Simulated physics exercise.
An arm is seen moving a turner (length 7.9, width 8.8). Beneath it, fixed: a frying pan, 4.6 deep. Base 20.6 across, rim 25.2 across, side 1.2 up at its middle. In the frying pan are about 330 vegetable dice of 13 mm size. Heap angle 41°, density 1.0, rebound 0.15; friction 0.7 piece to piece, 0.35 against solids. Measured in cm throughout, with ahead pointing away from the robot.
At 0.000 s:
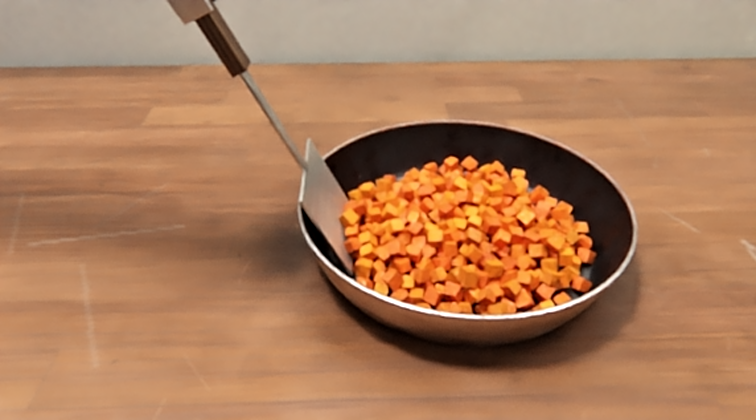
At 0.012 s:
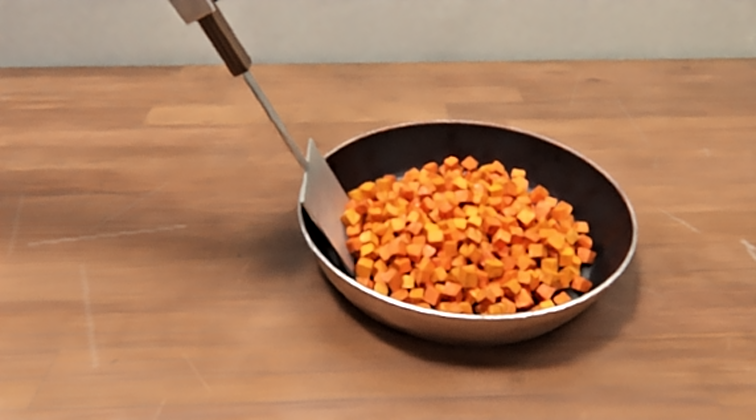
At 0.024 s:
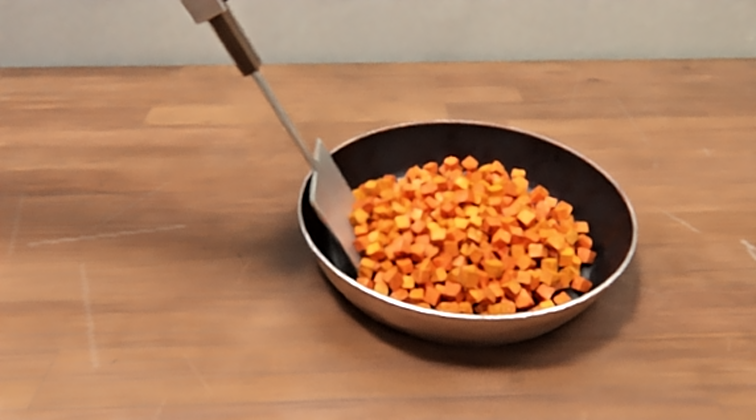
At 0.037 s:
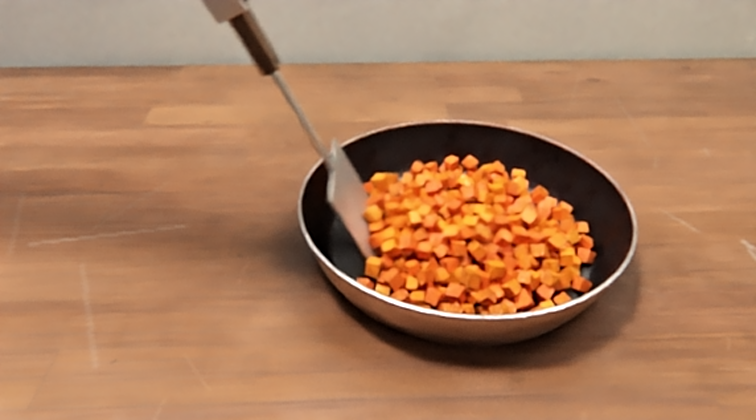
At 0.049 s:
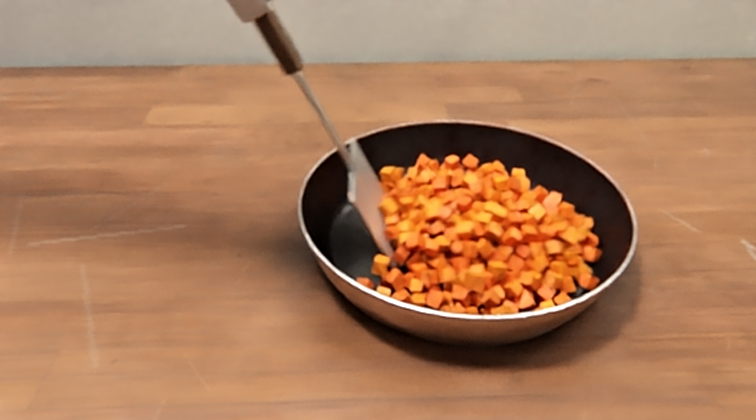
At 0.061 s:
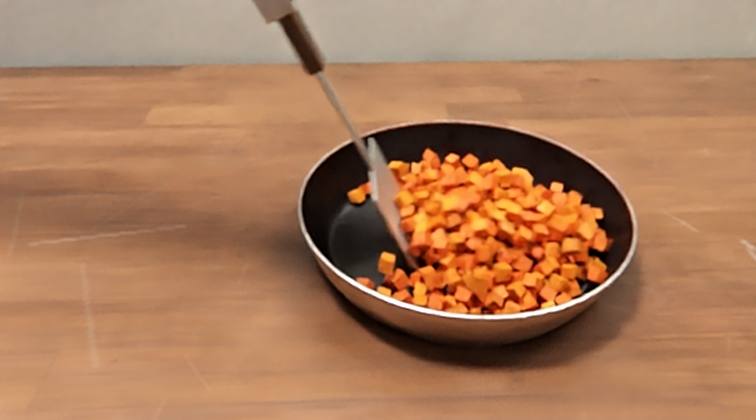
The video shows a turner resting at the left side of a dark frying pan full of orange vegetable dice on a wooden surface, then moving right, pushing the dice rightward and exposing part of the pan's base.
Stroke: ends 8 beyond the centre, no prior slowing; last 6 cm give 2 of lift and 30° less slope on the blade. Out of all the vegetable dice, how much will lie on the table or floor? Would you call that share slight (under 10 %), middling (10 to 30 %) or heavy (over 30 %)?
It is middling.
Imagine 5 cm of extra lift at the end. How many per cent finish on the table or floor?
You'd expect near 30 percent of it there.
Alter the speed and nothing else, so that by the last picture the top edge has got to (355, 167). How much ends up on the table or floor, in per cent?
Estimate: Close to 20 %.
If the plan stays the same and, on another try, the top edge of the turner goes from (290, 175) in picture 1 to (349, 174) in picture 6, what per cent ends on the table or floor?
About 20 per cent.
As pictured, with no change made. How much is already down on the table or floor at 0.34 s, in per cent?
I'd put it at around 15 per cent.
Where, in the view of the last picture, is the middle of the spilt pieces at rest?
It ends up around (684, 246).
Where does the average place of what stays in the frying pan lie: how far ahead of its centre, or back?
The balance point lies close to 5.0 cm ahead.
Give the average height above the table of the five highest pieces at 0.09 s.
Around 6 cm above the table.
After 0.09 s, sloping 65°, highest piece 6 above the table; 332 in the frying pan.
After 0.12 s, sloping 56°, highest piece 7 above the table; 332 in the frying pan.
After 0.34 s, sloping 35°, highest piece 14 above the table; 258 in the frying pan, 46 on the table or floor, 28 on the blade or in flight.
After 1.39 s, sloping 35°, highest piece 6 above the table; 260 in the frying pan, 72 on the table or floor.
In the end, 260 in the frying pan, 72 on the table or floor. That is 22 % on the table or floor.
